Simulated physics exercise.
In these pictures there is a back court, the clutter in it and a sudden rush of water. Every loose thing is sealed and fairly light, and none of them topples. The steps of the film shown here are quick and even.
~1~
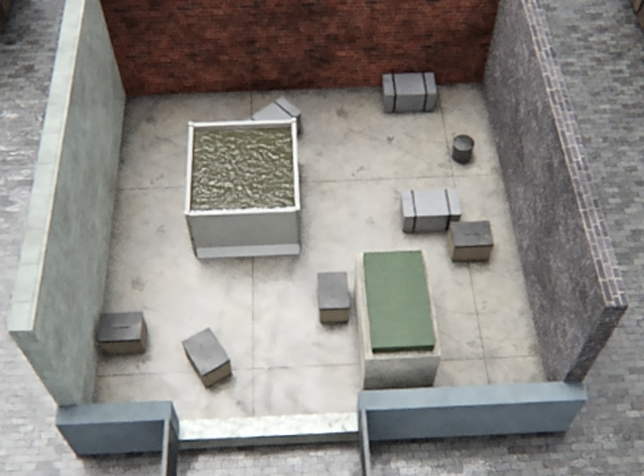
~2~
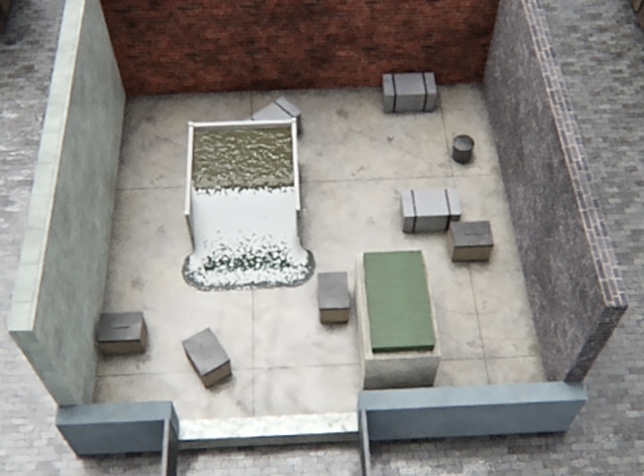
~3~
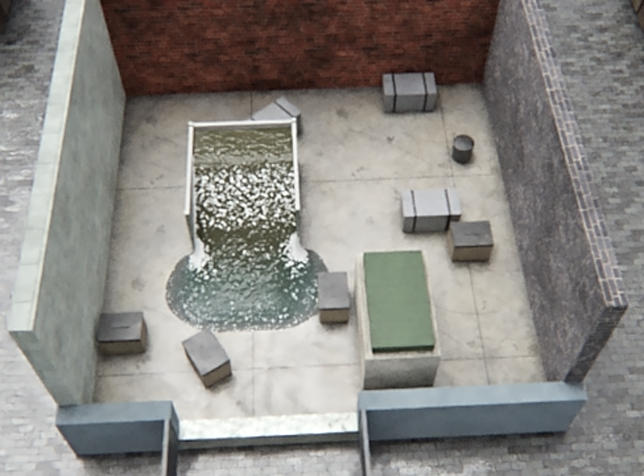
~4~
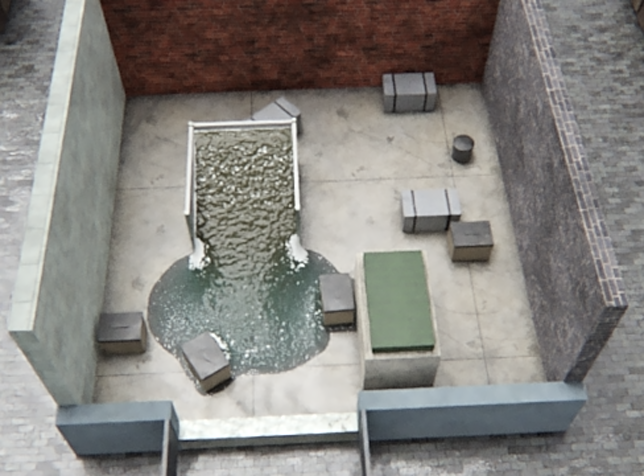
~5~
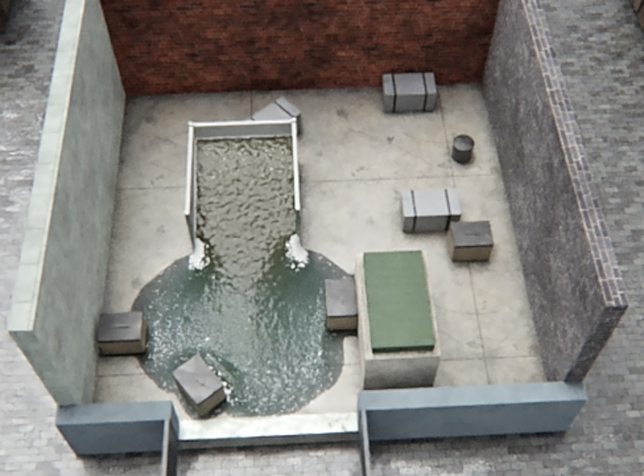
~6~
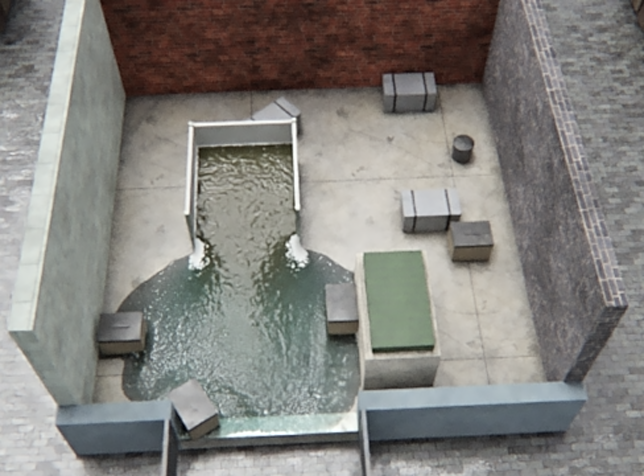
Water bursting from the open front of a square tank in a walled yard, spreading across the floor and shifting two grey chests.
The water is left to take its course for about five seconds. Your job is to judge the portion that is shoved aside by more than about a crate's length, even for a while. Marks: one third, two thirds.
I expect the share pushed well aside to be a third to two thirds.
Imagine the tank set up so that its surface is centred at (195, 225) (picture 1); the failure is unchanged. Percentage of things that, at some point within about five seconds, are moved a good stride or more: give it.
It comes to some 20 %.
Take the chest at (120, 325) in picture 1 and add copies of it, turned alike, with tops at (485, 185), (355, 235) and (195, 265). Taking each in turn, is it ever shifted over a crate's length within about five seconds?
Going by the order given: Stays in place, stays in place, travels that far.
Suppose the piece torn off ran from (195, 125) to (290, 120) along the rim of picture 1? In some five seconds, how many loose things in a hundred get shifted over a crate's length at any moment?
Roughly 90 %.
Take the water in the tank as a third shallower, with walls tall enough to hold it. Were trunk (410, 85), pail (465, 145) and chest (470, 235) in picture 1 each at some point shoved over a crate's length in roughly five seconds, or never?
The first stayed below the mark, the next stayed below the mark, and the last stayed below the mark.
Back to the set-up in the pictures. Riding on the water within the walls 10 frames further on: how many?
The answer is 1.
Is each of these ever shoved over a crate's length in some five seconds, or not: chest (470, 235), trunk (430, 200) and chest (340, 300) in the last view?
Well, in the order you gave them, the first stayed under the mark, the second stayed under the mark, and the third went the distance.
A moment on, 2 of 8 are well off their spots; 2 afloat.
Next, 3 of 8 are well off their spots; 1 afloat.
Later, 3 of 8 are well off their spots; 1 afloat.
In the end, 3 of 8 are well off their spots, and 3 have been at some point; 1 afloat.
